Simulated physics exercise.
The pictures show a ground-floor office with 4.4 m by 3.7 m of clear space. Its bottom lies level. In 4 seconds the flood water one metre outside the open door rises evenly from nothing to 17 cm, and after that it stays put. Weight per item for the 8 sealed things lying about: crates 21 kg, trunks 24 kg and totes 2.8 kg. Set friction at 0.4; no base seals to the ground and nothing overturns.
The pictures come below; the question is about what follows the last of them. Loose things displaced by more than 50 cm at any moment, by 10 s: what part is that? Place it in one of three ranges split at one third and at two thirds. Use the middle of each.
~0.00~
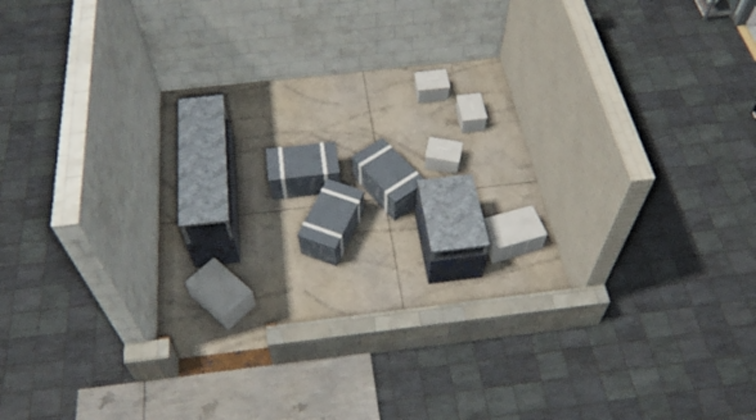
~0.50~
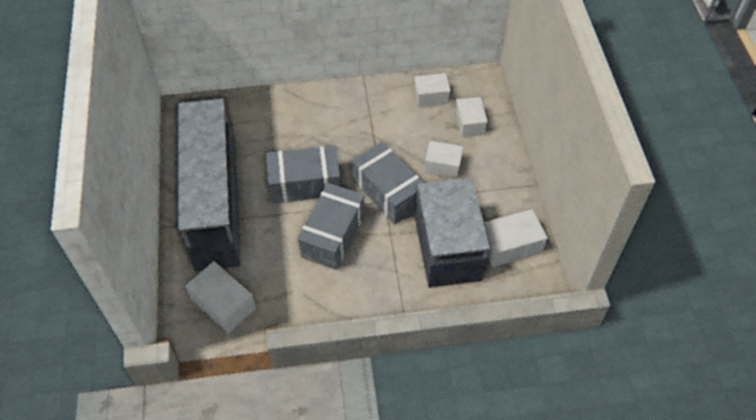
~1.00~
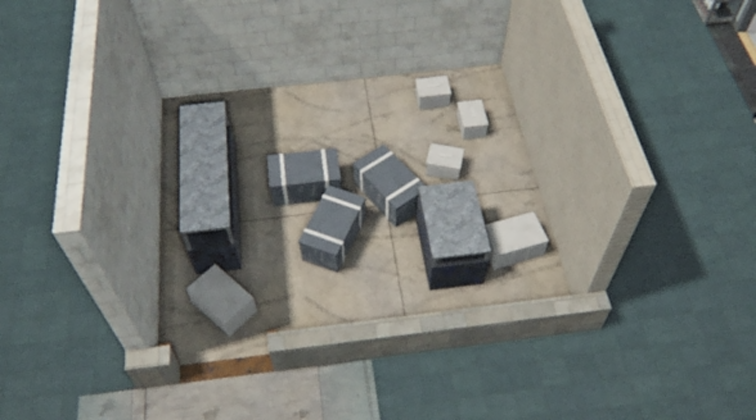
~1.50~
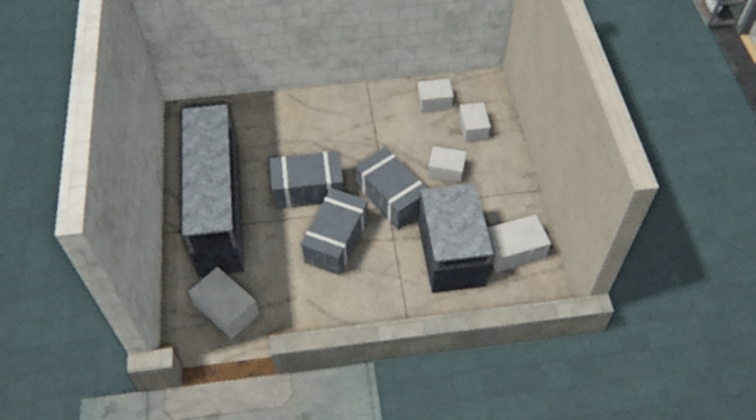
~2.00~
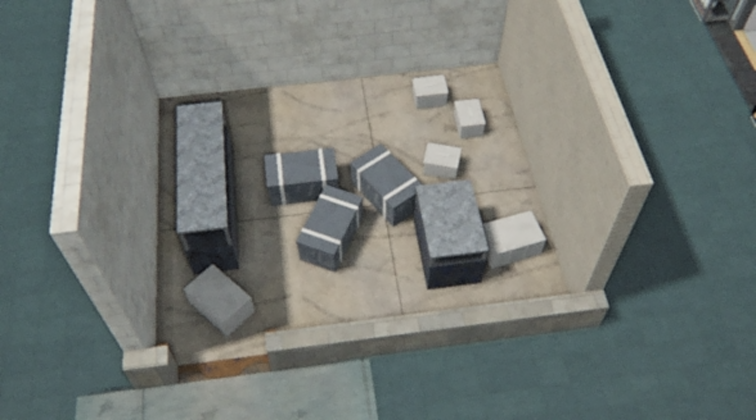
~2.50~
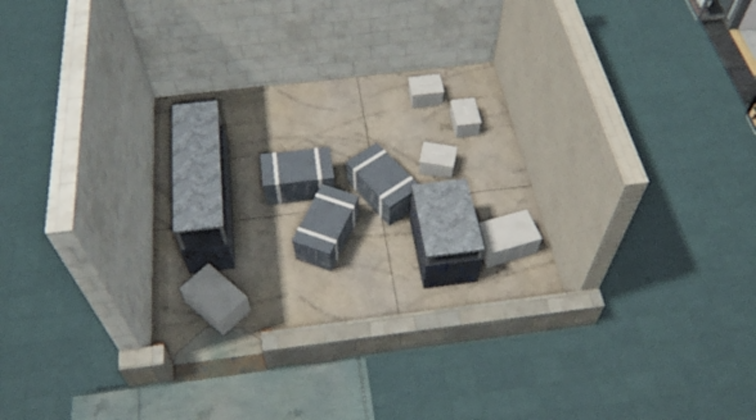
Going by this, the fraction will be in the lowest third.
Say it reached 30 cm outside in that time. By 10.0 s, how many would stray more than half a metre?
7.
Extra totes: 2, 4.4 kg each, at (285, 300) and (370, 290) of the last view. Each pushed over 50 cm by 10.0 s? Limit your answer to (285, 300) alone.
That spot comes out higher.
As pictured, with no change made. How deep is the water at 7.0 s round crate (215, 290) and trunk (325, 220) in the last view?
About 7 and 4 cm.
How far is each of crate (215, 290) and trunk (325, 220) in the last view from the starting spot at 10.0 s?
Net displacement, in order: 60 cm; 10 cm.
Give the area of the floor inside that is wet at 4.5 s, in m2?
Close to 3.5 m2, I'd say.
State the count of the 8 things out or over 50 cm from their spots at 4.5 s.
I make it 0.
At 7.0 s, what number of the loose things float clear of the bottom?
At that time, 0.
After 3.5 s 0 of 8 are over 50 cm from their spots; 0 afloat.
After 4.5 s 0 of 8 are over 50 cm from their spots; 0 afloat.
After 7.0 s 0 of 8 are over 50 cm from their spots; 0 afloat.
After 10.0 s 1 of 8 are over 50 cm from their spots, and 1 have been at some point; 1 afloat.
